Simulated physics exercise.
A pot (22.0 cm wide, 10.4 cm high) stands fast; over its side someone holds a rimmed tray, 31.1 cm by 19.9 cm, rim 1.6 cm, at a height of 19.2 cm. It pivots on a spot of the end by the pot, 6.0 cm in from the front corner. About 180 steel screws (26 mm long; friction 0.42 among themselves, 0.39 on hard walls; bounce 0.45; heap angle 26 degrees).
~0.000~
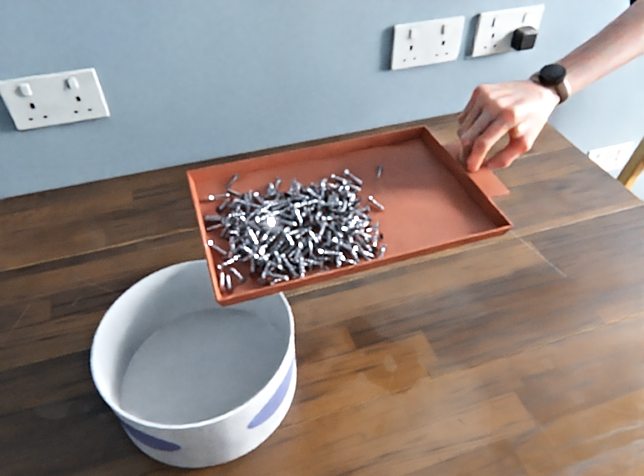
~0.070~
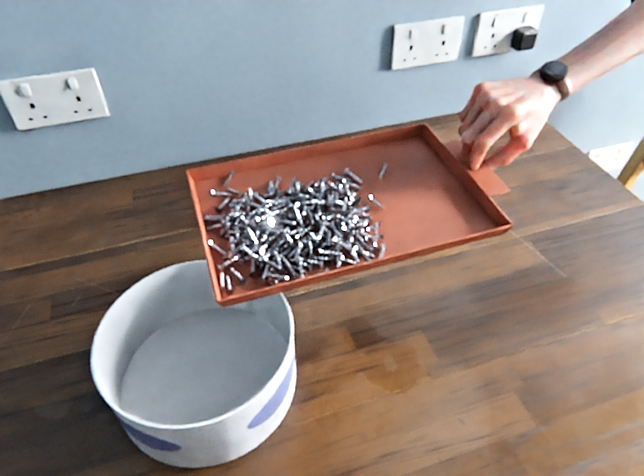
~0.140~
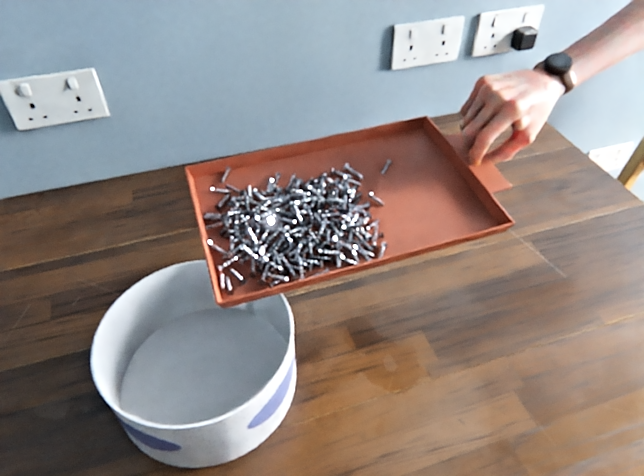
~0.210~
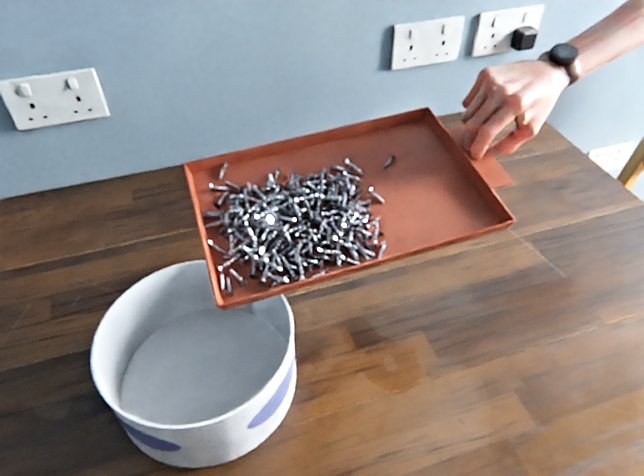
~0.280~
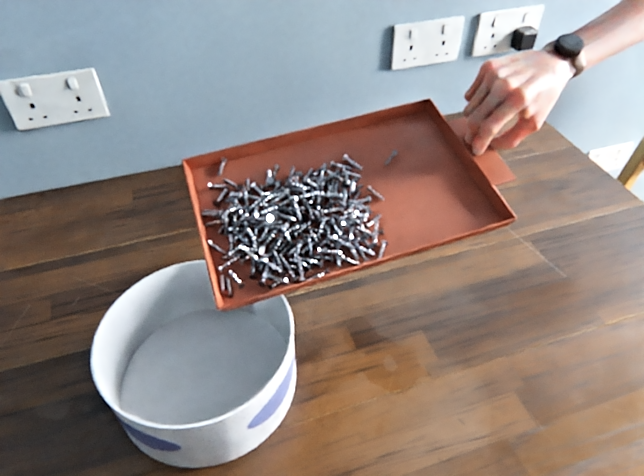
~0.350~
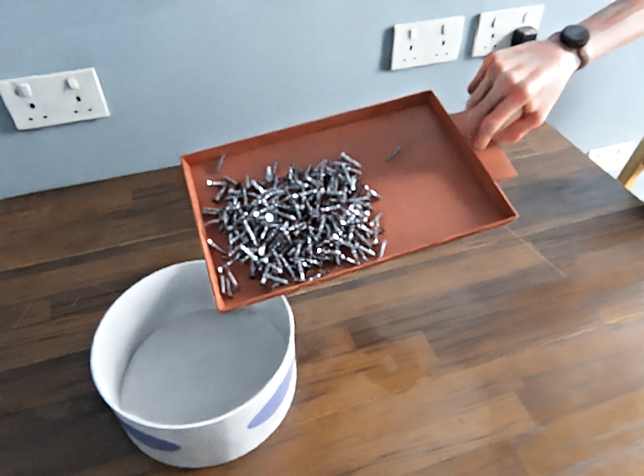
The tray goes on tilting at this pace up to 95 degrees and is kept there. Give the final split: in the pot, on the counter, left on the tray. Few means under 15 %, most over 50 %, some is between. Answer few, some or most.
Pot: Most, counter: Some, tray: Few.
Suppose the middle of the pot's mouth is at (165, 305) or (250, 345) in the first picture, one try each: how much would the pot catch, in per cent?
About 10 and 100 per cent.
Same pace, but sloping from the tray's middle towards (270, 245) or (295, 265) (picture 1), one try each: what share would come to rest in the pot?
About 100 and 95 per cent.
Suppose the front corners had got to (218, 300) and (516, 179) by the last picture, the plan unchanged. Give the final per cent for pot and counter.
Pot 100, counter 0.
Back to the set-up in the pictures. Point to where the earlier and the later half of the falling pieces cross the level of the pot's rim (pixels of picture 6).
First near (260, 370), later near (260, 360).
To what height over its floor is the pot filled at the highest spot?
Some 2.5 cm.
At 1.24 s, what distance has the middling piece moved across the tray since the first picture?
Roughly 3 cm.
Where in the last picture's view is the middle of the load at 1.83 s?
At about (267, 396).
Then, at 1.24 s, tilt 51 degrees; the tray holds 100 %, the pot 0 %.
After 1.83 s, tilt 76 degrees; the tray holds 25 %, the pot 40 %.
After 2.47 s, tilt 95 degrees; the tray holds 0 %, the pot 70 %.
At rest (2.9 s), pot 70 %, counter 30 %, tray 0 %.
